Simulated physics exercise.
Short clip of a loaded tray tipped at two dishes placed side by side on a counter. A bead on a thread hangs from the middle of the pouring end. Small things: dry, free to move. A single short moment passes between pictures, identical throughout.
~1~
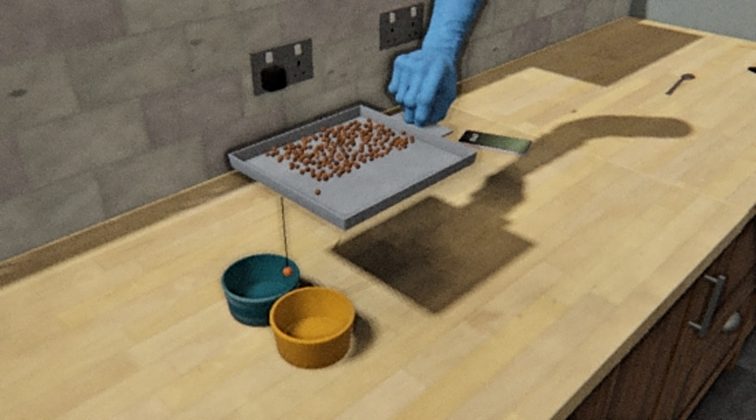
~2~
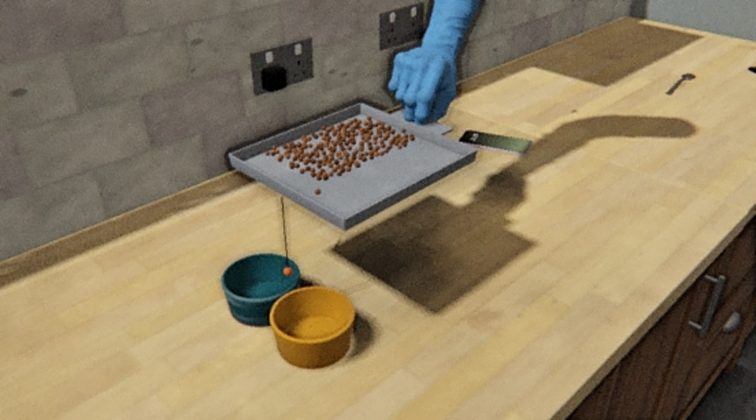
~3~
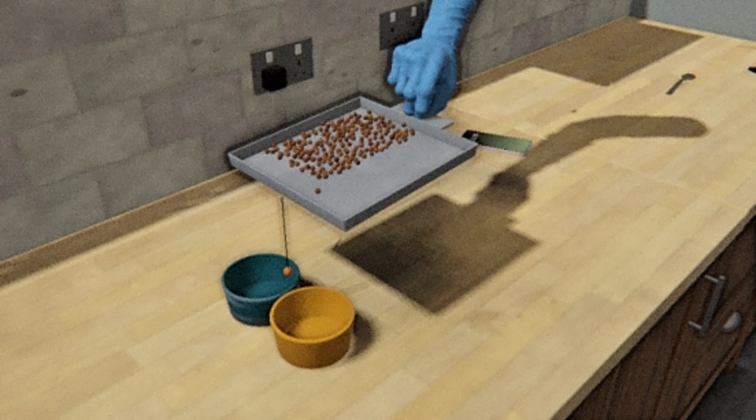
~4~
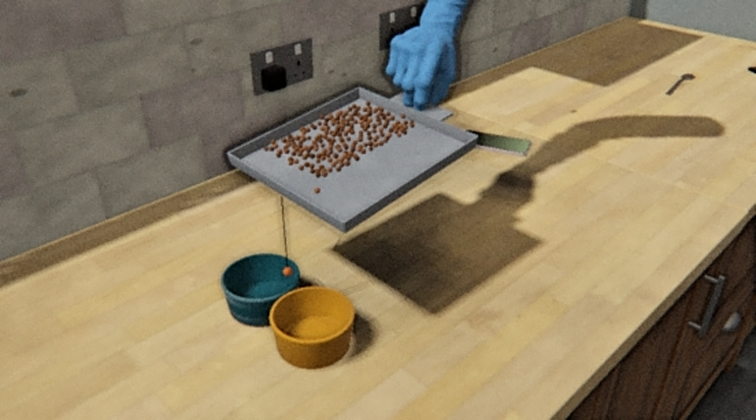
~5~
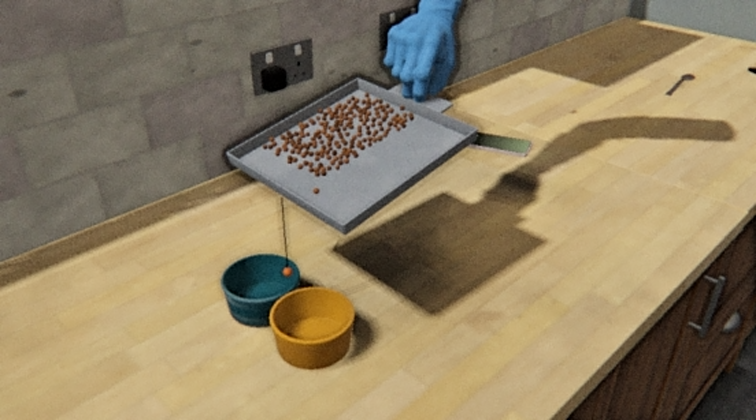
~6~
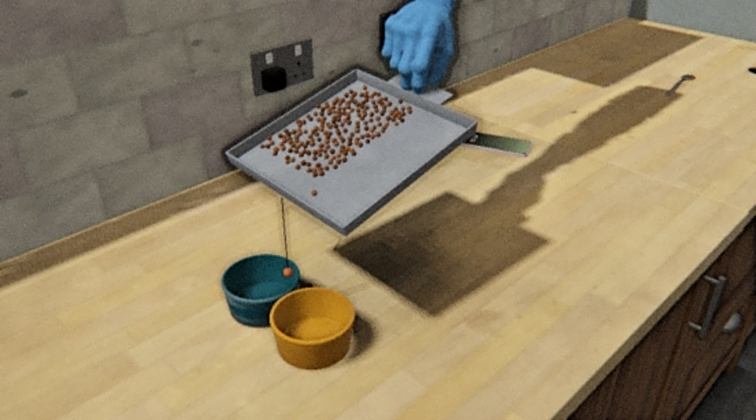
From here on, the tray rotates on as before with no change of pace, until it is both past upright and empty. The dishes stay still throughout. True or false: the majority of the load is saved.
True.
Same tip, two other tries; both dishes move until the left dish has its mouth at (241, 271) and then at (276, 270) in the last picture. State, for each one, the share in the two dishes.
60 % and 60 %.
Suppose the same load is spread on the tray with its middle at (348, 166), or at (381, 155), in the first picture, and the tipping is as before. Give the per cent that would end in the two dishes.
You'd get about 70 per cent first and about 80 per cent second.
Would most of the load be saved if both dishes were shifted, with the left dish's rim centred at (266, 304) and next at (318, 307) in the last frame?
The bulk of it and then the bulk of it.
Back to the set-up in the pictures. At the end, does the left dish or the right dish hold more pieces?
That's the right side.
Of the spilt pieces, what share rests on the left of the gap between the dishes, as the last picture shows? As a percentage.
It comes to 70 per cent or so.
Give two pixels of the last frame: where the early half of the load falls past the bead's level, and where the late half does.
First roughly (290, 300), then roughly (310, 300).
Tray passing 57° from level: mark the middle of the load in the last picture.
The load is centred about (293, 189).
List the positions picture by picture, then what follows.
In the first frame, corners of the pouring end near (231, 155) and (345, 218), level; middle of the load near (340, 145), cereal balls; left dish near (231, 305); right dish near (282, 345); bead on its thread near (288, 272).
In the second frame, corners of the pouring end near (231, 154) and (345, 218), level; middle of the load near (341, 144).
In the third frame, corners of the pouring end near (231, 153) and (344, 219), tipped barely, lowest at the right corner; middle of the load near (340, 140).
In the fourth frame, corners of the pouring end near (230, 153) and (344, 221), tipped a little, lowest at the right corner; middle of the load near (339, 134).
In the fifth frame, corners of the pouring end near (229, 153) and (343, 223), tipped a little, lowest at the right corner; middle of the load near (338, 129).
In the sixth frame, corners of the pouring end near (228, 152) and (343, 225), tipped a little, lowest at the right corner; middle of the load near (336, 126); left dish near (231, 305); right dish near (282, 346).
Shortly afterwards, tray tipped steeply; all but a few on the tray; only a few in the right dish; only a few outside both; only a few in the air.
Next, tray tipped right over; the bulk on the tray; a little in the right dish; only a few in the left dish; only a few outside both; a little in the air.
Some moments later, tray tipped past a quarter turn; near two thirds in the right dish; a little in the left dish; near a quarter outside both.
In the end, tray tipped past a quarter turn; near two thirds in the right dish; a little in the left dish; near a quarter outside both.
